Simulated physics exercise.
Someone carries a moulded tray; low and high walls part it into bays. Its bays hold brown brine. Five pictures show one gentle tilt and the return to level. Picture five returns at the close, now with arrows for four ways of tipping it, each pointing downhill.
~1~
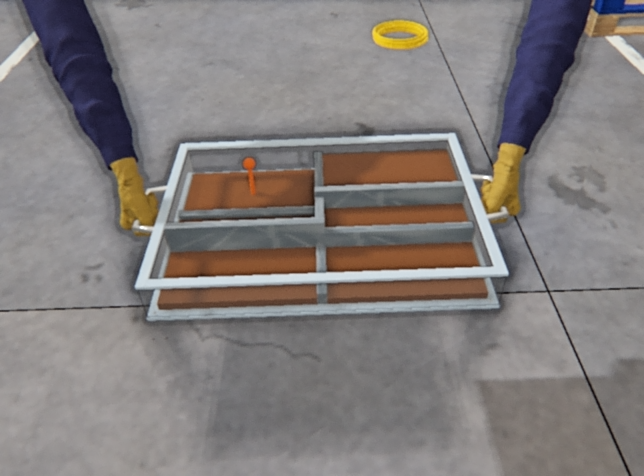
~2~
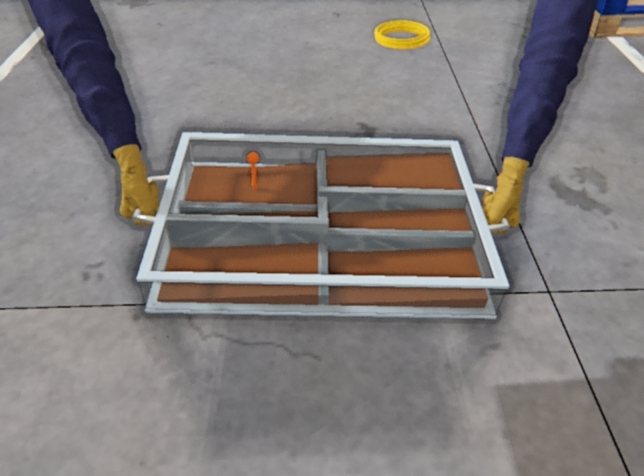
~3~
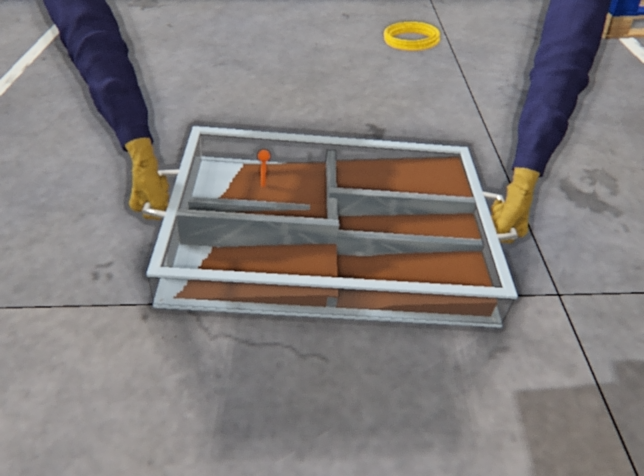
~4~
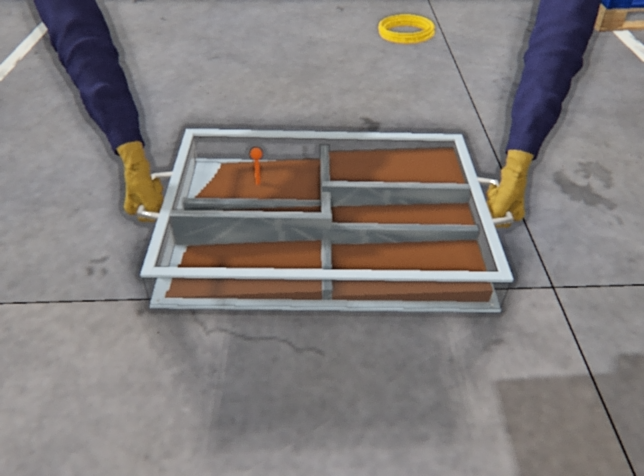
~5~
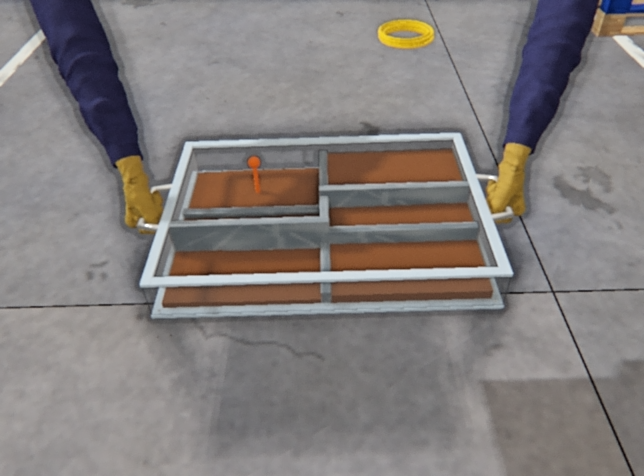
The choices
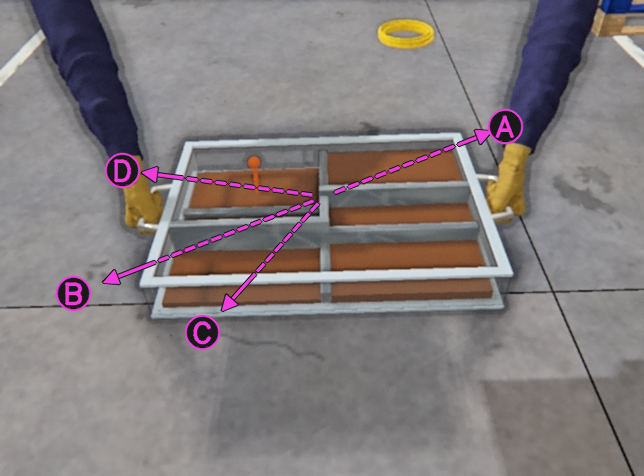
A pale metal-framed tray of brown liquid, divided into bays by grey walls, is held by two yellow-gloved hands in dark blue sleeves above a grey concrete floor, seen from above and in front. An orange peg stands in its back left bay, with a yellow ring beyond on the floor. The hands tip the tray down to the right, liquid shifts rightward over inner walls, then they ease it back level.
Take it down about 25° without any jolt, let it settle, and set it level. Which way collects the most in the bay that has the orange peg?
D.
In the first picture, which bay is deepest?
The back right bay.
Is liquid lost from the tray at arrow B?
Yes.
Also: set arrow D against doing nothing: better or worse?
Arrow D is better.
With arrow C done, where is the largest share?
It is the front left one.
On the marked copy, A ends at (486, 133); B ends at (108, 280); C ends at (225, 306); D ends at (147, 173).
For arrow A, about 8 % of the liquid ends in the peg's bay; about 53 % goes over the rim.
For arrow B, about 11 % of the liquid ends in the peg's bay; about 50 % goes over the rim.
For arrow C, about 8 % of the liquid ends in the peg's bay; about 38 % goes over the rim.
For arrow D, about 19 % of the liquid ends in the peg's bay; about 41 % goes over the rim.
